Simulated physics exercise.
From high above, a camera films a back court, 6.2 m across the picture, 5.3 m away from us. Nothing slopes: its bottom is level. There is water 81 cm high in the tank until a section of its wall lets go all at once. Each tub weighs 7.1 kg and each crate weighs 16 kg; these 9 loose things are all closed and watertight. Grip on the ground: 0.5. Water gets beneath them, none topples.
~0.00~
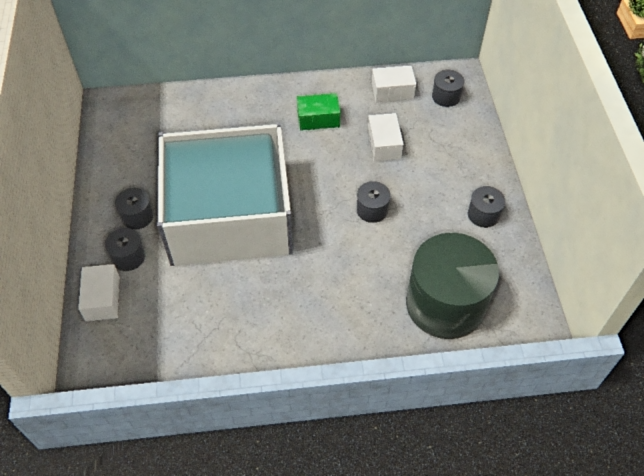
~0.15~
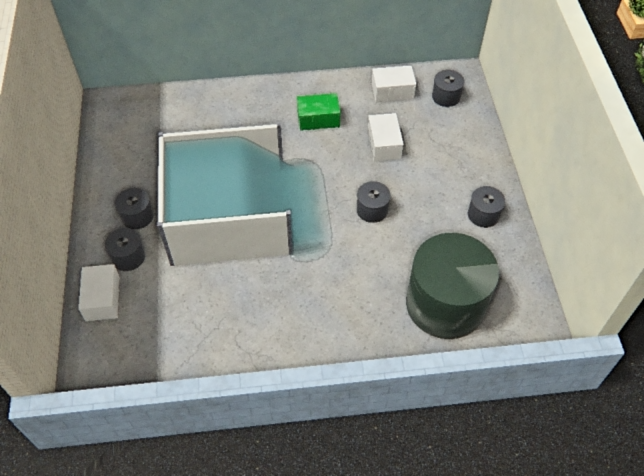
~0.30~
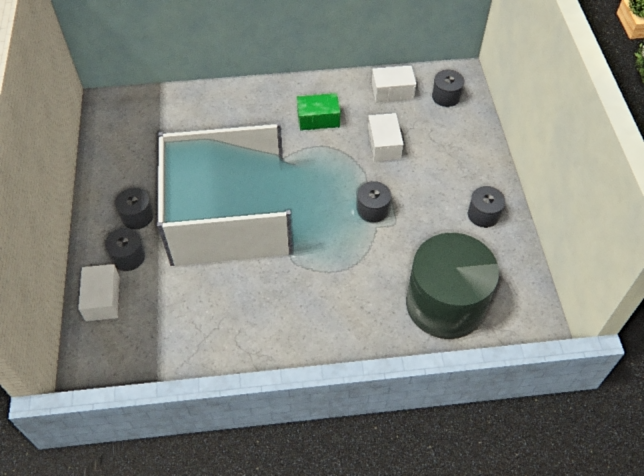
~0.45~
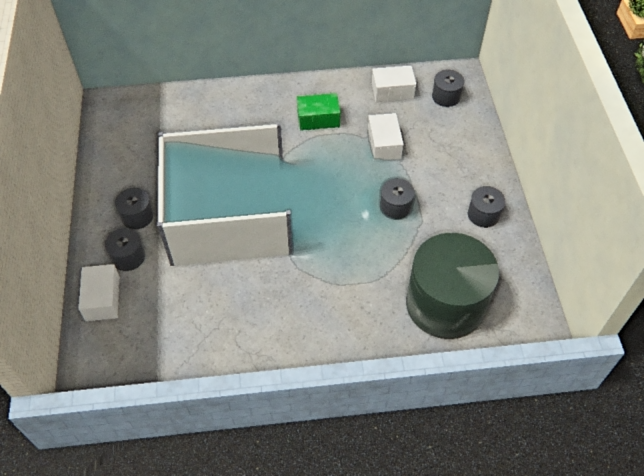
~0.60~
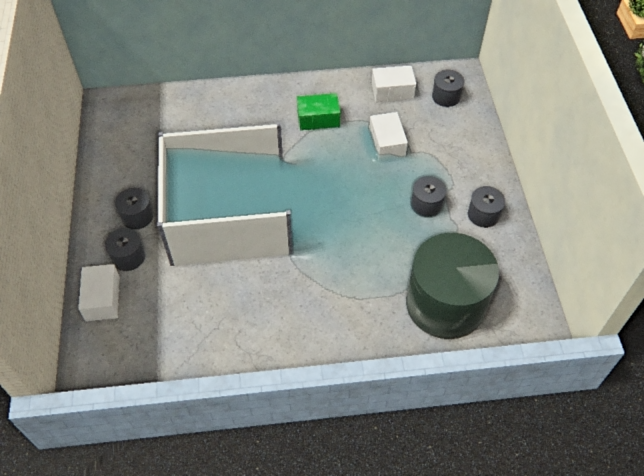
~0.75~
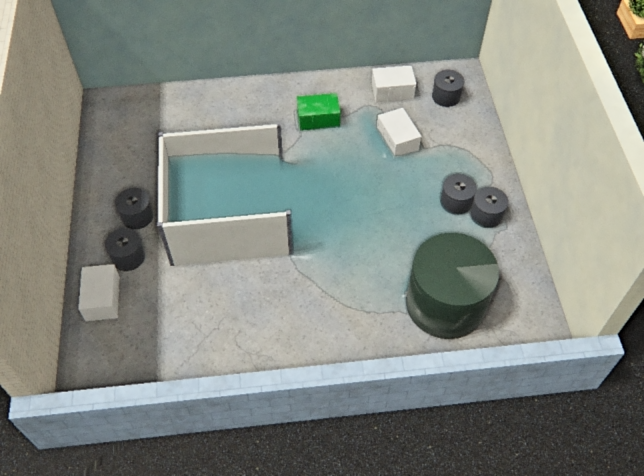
The clip opens on a walled court with water penned in a square enclosure among crates and dark drums. The enclosure's right side opens and water spreads rightward across the floor, pushing one drum right until it is beside another, while a white crate turns slightly and the green crate stays put.
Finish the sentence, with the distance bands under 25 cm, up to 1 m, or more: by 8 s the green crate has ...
... moved a short way.
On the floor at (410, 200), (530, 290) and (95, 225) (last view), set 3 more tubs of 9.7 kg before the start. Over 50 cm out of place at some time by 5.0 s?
In the order listed: Across the line; across the line; behind the line.
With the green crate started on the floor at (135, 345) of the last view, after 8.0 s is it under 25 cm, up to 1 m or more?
Short answer: It hardly moves.
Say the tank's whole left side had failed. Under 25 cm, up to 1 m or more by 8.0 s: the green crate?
Afterwards the green crate glides a modest way.
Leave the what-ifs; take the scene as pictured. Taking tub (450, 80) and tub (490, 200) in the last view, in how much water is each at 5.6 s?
Roughly 7 and 11 cm.
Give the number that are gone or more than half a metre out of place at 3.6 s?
The number I get is 4.
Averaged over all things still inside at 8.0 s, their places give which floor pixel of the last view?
(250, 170).
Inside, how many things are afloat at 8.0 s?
Just then, the number is 6.
After 1.6 s the green crate is near (318, 104), 0.0 m from its start, aground; 3 afloat.
After 3.6 s the green crate is near (316, 107), 0.1 m from its start, aground; 4 afloat.
After 5.6 s the green crate is near (300, 118), 0.4 m from its start, aground; 4 afloat.
After 8.0 s the green crate is near (293, 119), 0.5 m from its start, aground; 6 afloat.
